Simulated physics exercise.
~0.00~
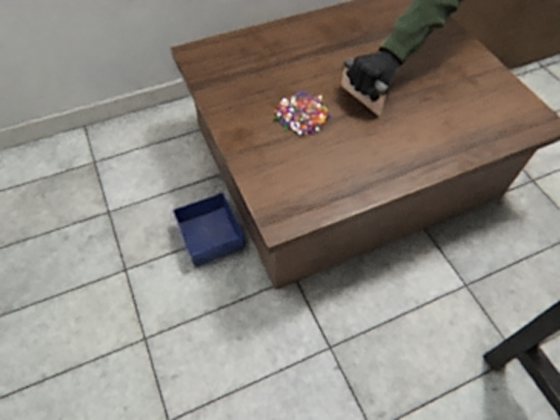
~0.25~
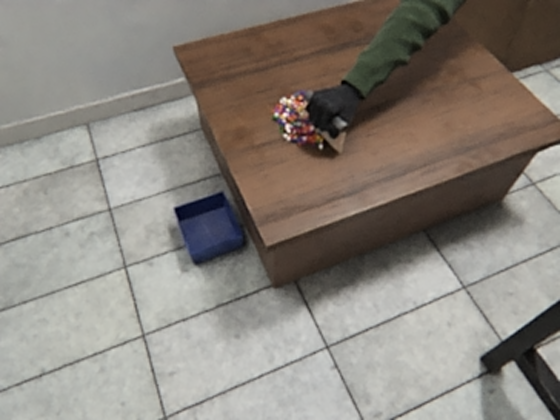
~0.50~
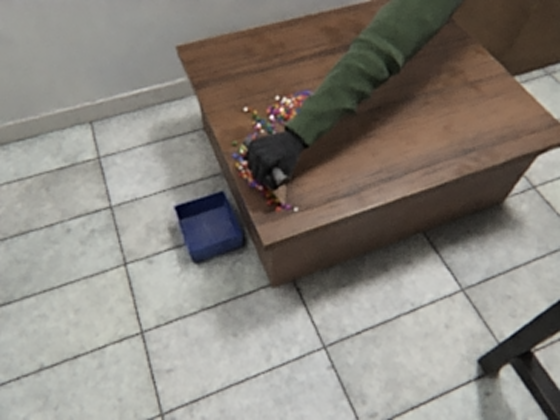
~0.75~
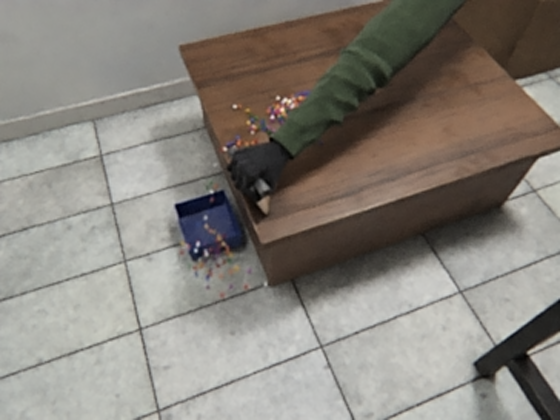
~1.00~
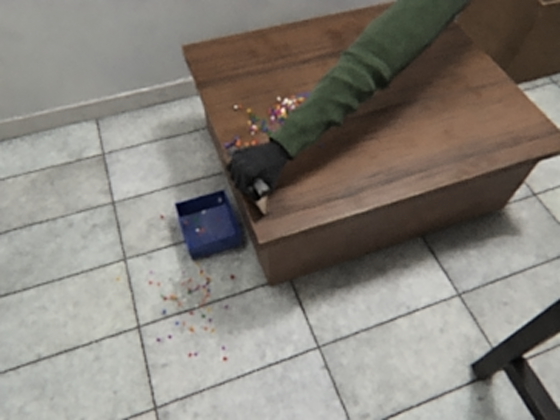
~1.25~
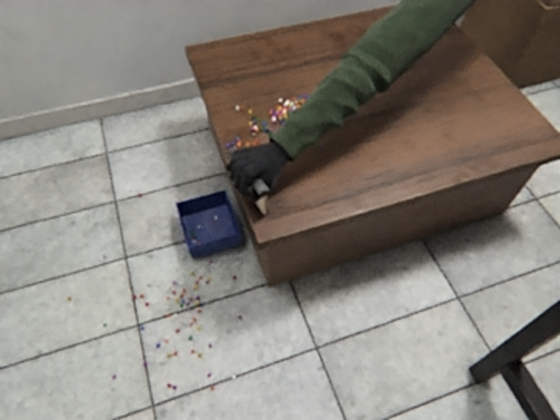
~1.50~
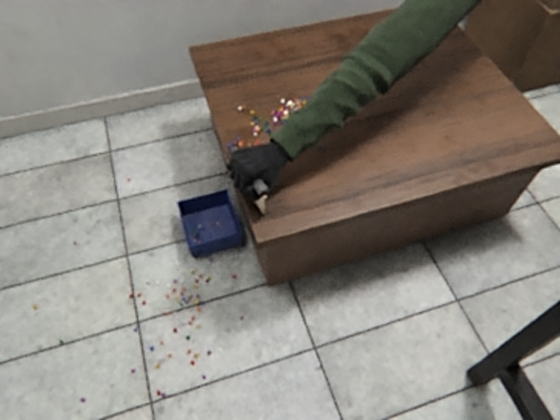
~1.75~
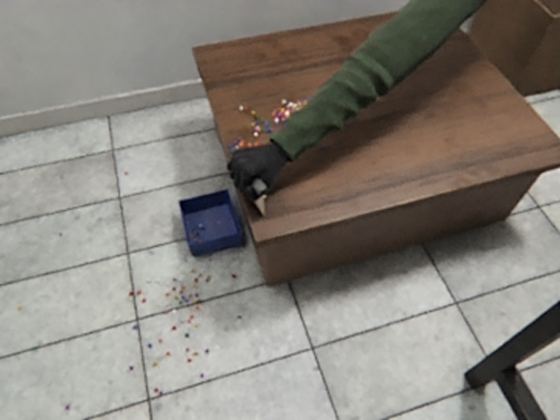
At first, a black-gloved hand in a green sleeve holds a flat scraper beside a small heap of colourful beads on a brown wooden table, with a blue tin on the tiled floor below. The hand pushes the scraper left and toward the near edge, reaching the beads and spreading them out. It stops at the table's edge as some beads spill over. A few drop into the tin, but many more miss it, scattering across the pale tiles. In the end, the hand rests still at the edge, and most beads remain on the table.
